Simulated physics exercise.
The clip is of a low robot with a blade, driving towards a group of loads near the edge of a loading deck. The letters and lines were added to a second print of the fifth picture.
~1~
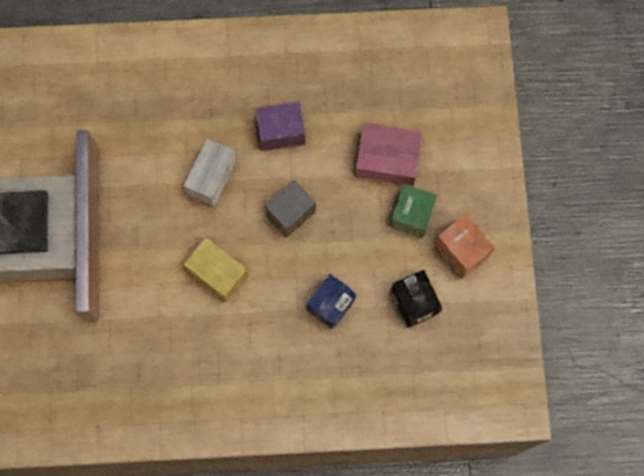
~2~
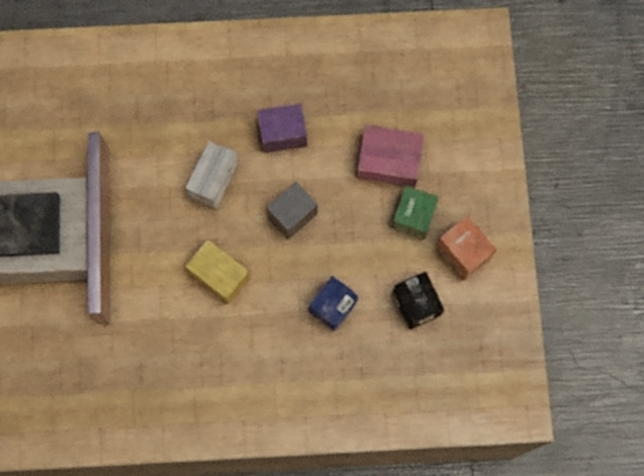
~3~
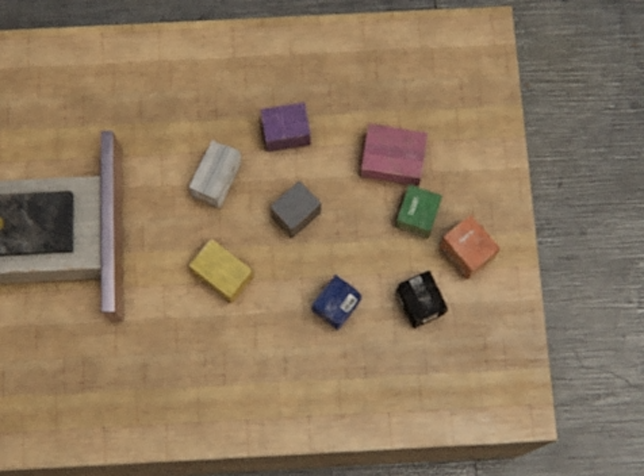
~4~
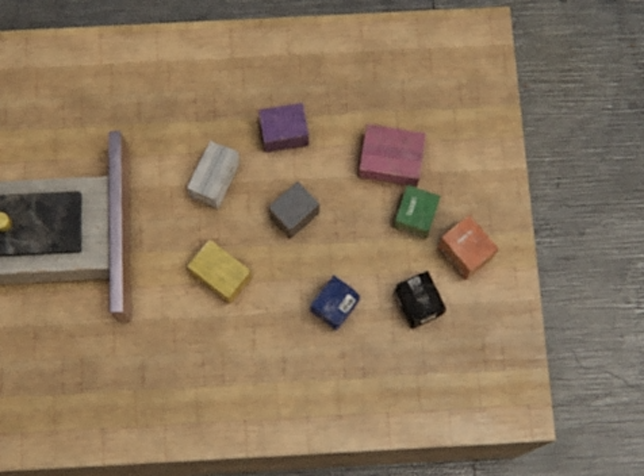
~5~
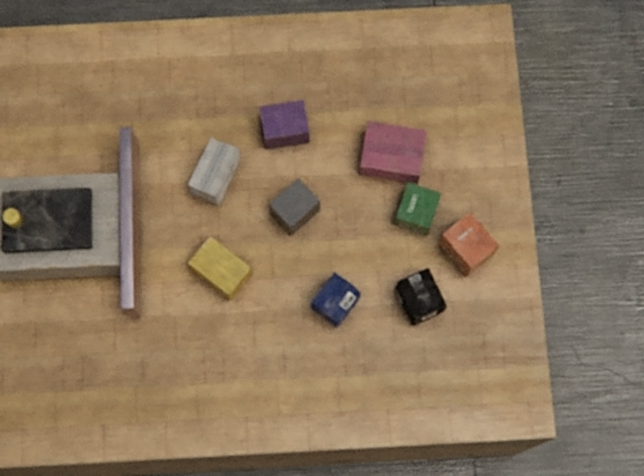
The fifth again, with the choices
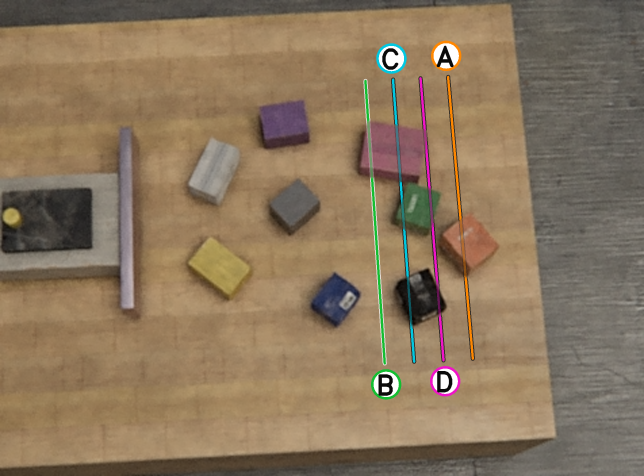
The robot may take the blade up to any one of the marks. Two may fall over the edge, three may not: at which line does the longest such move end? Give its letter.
No farther than A.
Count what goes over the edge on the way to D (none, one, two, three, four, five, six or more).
By then, none.
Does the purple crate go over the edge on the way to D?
By then, no.
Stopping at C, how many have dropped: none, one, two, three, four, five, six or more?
In all, none.
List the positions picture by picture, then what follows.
Yellow crate (216, 270); blue parcel (331, 302); grey crate (291, 209), in the first frame.
Robot (21, 224); purple crate (283, 128), in the second frame.
Robot (35, 223); white box (216, 174), in the third frame.
Robot (43, 223); pink box (392, 156), in the fourth frame.
Robot (54, 219); yellow crate (221, 269); blue parcel (336, 300); grey crate (295, 207), in the fifth frame.
On the copy, A at (460, 213); B at (375, 218); C at (403, 216); D at (432, 215).
On A. First, robot (176, 213); purple crate (295, 120); yellow crate (282, 275).
Then, robot (295, 207); pink box (428, 147); green box (428, 207).
Finally, robot (389, 202); pink box (517, 143); green box (518, 198); none fallen.
By contrast, B is within the limit but short; C is within the limit but short; D is within the limit but short.
